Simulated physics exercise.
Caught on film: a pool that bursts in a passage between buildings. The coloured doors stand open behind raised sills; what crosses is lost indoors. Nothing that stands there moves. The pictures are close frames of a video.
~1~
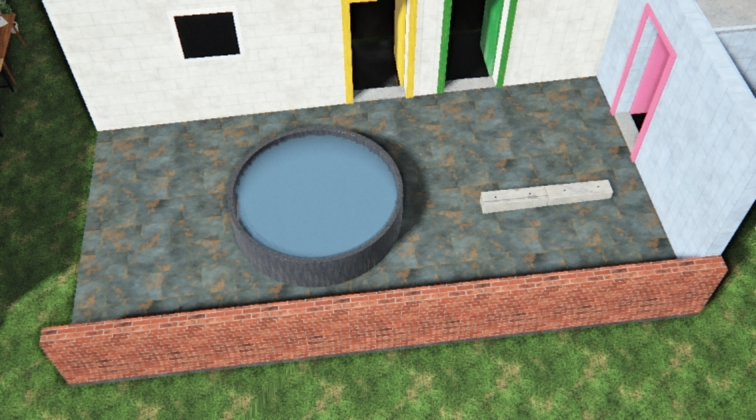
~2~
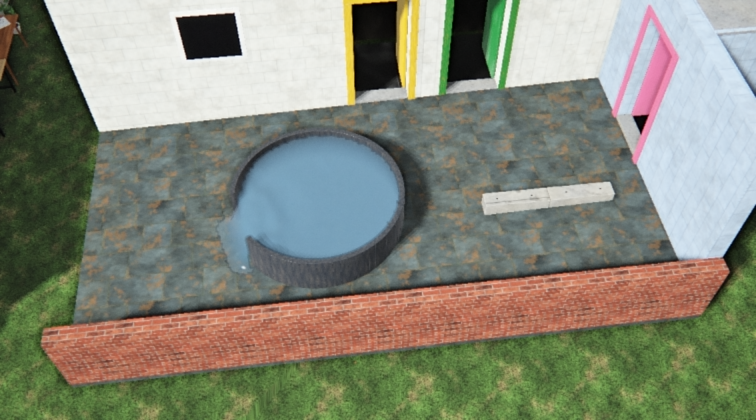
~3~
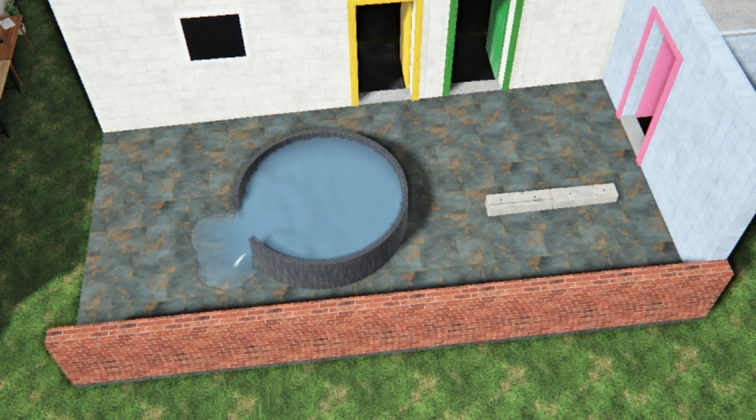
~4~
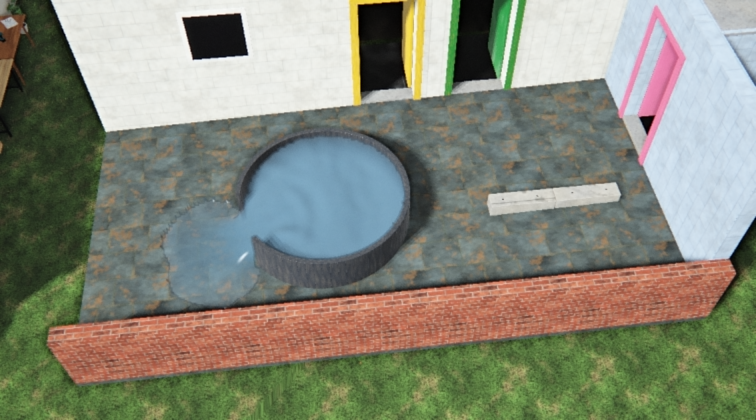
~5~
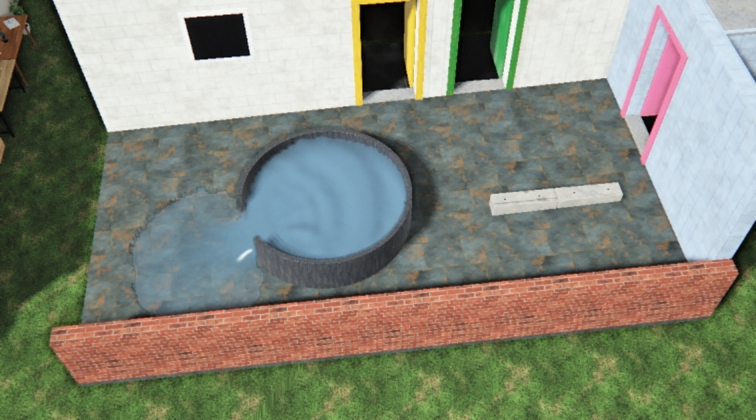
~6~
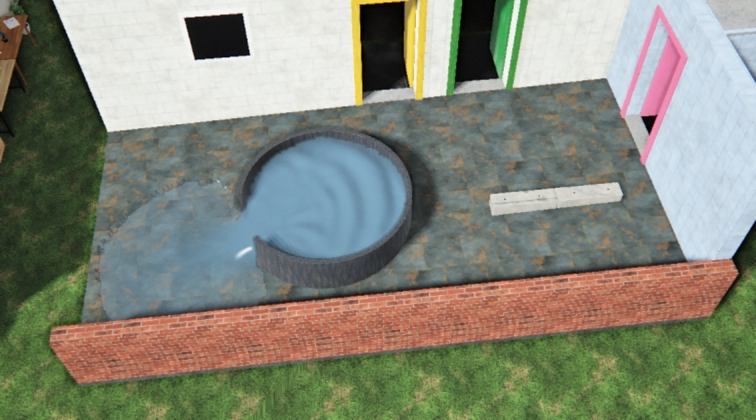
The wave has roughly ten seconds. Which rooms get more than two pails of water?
One by one: The yellow door stays under that; the pink door stays under that; the green door stays under that.
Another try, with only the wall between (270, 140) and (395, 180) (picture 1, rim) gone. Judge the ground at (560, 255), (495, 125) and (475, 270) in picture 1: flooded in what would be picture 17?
As listed: Free of water, wet, free of water.
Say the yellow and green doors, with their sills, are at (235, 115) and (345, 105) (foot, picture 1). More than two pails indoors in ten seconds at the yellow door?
My reading: Yellow door keeps below it.
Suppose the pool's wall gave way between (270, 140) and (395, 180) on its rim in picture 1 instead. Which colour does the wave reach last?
That is the pink door.
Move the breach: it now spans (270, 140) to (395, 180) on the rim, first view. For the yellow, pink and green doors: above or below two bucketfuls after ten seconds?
Then: The yellow door lets more in; the pink door passes that mark; the green door is over.
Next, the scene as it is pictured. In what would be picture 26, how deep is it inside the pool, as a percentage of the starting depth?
Some 48 per cent.
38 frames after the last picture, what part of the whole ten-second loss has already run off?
Some 75 per cent.
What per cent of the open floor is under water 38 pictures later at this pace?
Close to 20 %.
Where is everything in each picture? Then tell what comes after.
The first picture shows the round tank at (316, 193) is whole and still.
In the second picture, water pours out at (242, 233) and has run to (249, 270).
In the third picture, the front is at (203, 223), out from the gap at (245, 236).
In the fourth picture, water pours out at (248, 235) and has run to (178, 286).
In the fifth picture, water pours out at (249, 235) and has run to (149, 304).
In the sixth picture, water pours out at (249, 234) and has run to (110, 305).
A moment on, water covers 20 % of the floor; the yellow door not reached, the pink door not reached, the green door not reached.
Next, water covers 20 % of the floor; the yellow door not reached, the pink door not reached, the green door not reached.
Then, water covers 20 % of the floor; the yellow door not reached, the pink door not reached, the green door not reached.
Later, water covers 20 % of the floor; the yellow door not reached, the pink door not reached, the green door not reached.
In the end, water covers 15 % of the floor; the yellow door not reached, the pink door not reached, the green door not reached.
